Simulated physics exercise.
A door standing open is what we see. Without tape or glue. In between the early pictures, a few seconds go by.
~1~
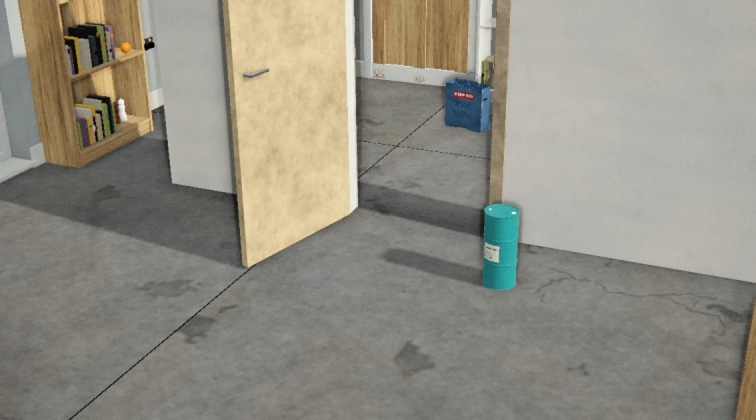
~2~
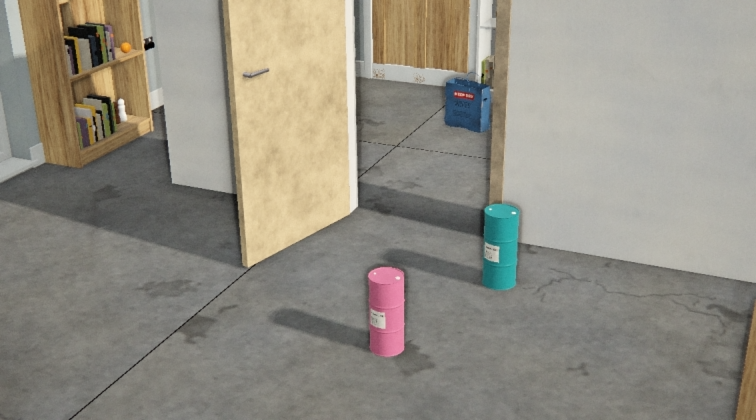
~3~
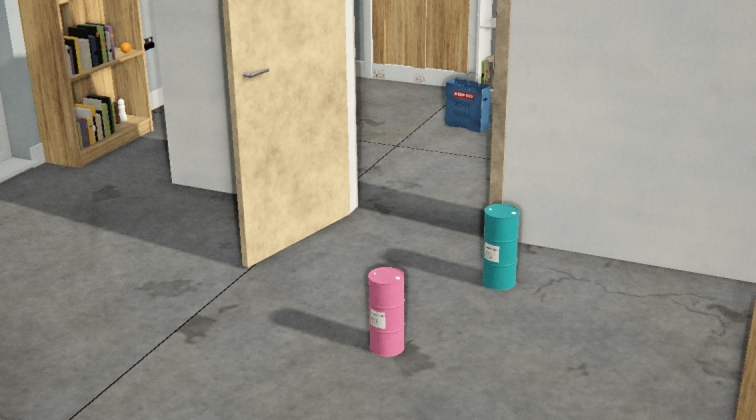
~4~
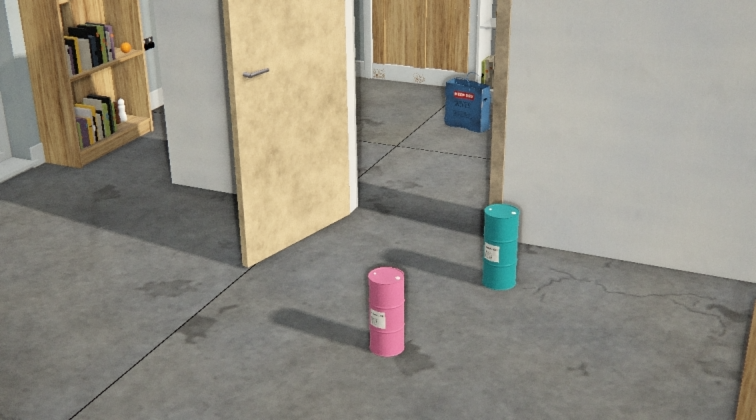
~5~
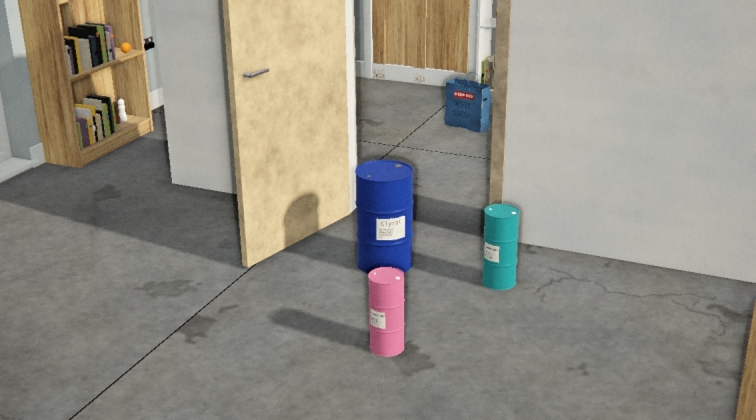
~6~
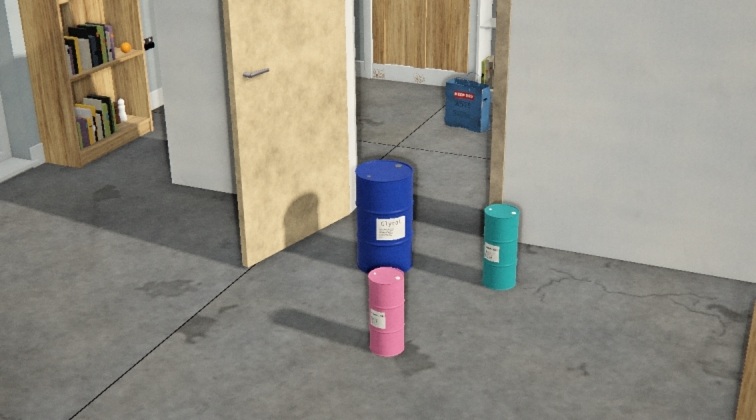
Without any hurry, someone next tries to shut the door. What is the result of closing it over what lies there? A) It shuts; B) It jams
B.
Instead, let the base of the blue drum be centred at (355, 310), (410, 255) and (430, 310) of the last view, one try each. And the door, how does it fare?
In the first case it swings home; in the second case it gets caught partway; in the third case it swings home.
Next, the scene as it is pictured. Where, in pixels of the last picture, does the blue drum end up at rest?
Near pixel (391, 217).
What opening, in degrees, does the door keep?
Around 60 degrees.
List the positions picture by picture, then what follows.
Door wide open and still; turquoise canister (500, 247), in the first frame.
Door wide open and still; turquoise canister (500, 247); pink canister (387, 312), in the second frame.
Door wide open and still; turquoise canister (500, 247); pink canister (387, 312), in the third frame.
Door wide open and still; turquoise canister (500, 247); pink canister (387, 312), in the fourth frame.
Door wide open and still; turquoise canister (500, 247); pink canister (387, 312), in the fifth frame.
Door wide open and still; blue drum (385, 218); turquoise canister (500, 247), in the sixth frame.
Then, 0.60 s past the last view, door at 89°.
Then, 1.00 s past the last view, door at 66°.
Finally, door at 60°; all 3 still in place. Final places as the last picture's camera would see them, blue drum near (391, 217).
